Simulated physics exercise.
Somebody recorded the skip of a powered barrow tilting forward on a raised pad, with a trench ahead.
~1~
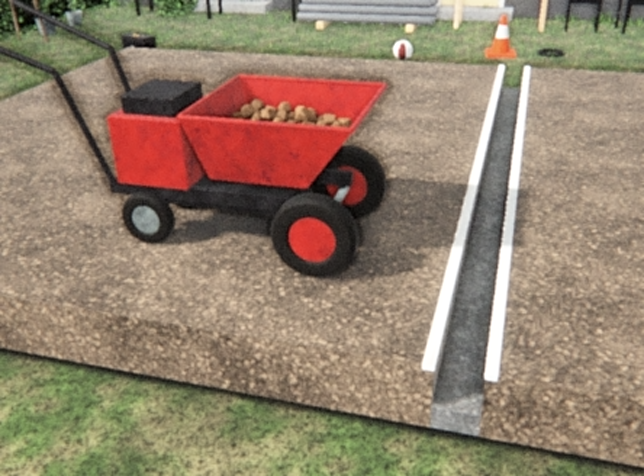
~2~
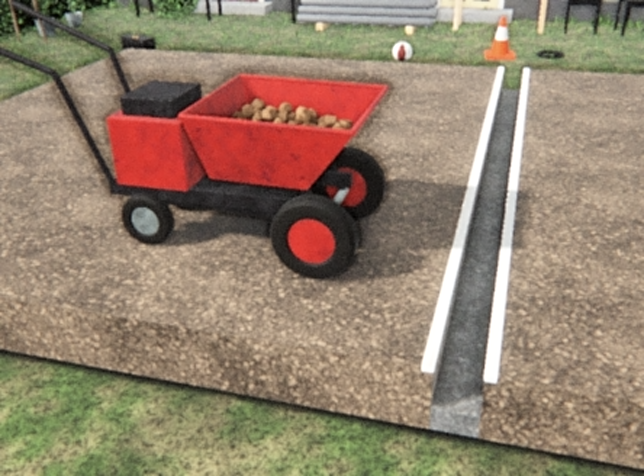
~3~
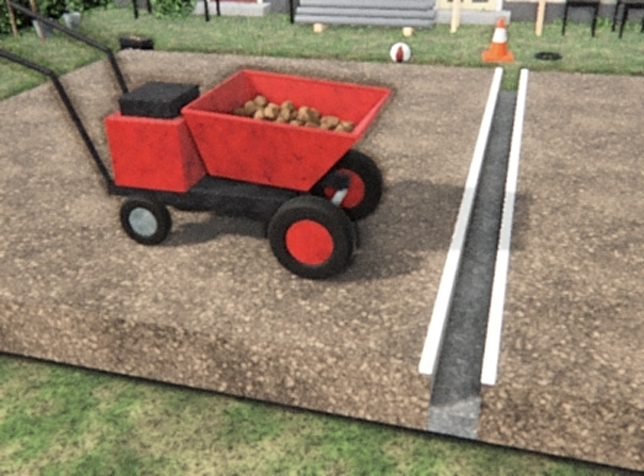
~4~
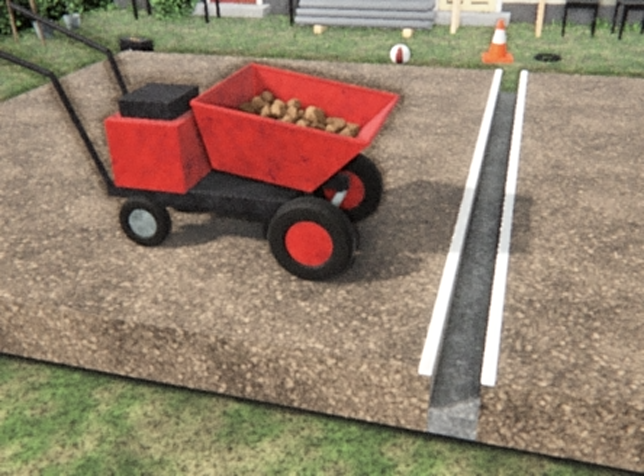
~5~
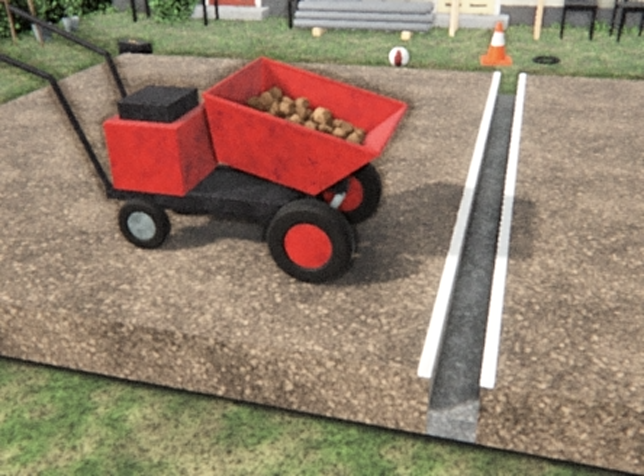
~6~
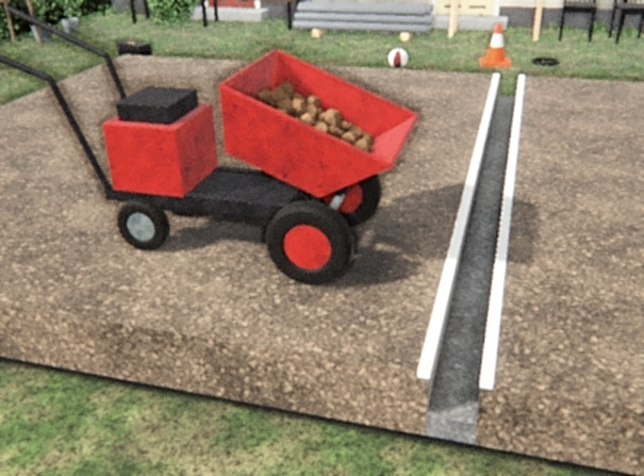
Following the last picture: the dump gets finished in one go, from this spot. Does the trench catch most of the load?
Yes.
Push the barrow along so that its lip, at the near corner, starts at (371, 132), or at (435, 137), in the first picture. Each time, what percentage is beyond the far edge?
In turn, around 30 per cent and 100 per cent.
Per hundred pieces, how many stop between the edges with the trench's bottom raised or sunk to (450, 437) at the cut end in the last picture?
90 %.
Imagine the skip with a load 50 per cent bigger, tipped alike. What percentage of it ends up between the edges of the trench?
60 per cent, roughly.
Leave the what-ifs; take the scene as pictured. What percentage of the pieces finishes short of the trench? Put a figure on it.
About 5 %.
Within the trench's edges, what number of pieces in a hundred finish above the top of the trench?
15 %.
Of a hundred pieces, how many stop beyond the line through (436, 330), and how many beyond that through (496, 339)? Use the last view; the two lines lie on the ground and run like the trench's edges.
I'd say about 90 and about 10 in a hundred.
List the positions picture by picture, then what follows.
Lip of the skip at (351, 131), level; top of the load at (278, 125), clay clods; first edge of the trench at (439, 321); far edge at (497, 330), the trench under half as wide as the skip, and about as deep as wide, in the first frame.
Lip of the skip at (353, 133), tipped barely; top of the load at (279, 125), in the second frame.
Lip of the skip at (358, 138), tipped barely; top of the load at (272, 114), in the third frame.
Lip of the skip at (367, 144), tipped a little; top of the load at (266, 121), in the fourth frame.
Lip of the skip at (378, 154), tipped clearly; top of the load at (274, 118), in the fifth frame.
Lip of the skip at (390, 166), tipped clearly; top of the load at (285, 115); first edge of the trench at (435, 329); far edge at (492, 337), in the sixth frame.
Soon after the last picture, skip tipped steeply; all in the skip.
A little later, skip tipped right over; nearly all in the skip; a stray few short of the trench; a small part in or heaped over the trench.
Later still, skip tipped right over; about a quarter in the skip; a stray few short of the trench; about two thirds in or heaped over the trench; a small part beyond it.
By the end, skip tipped right over; a small part short of the trench; most in or heaped over the trench; a small part beyond it.
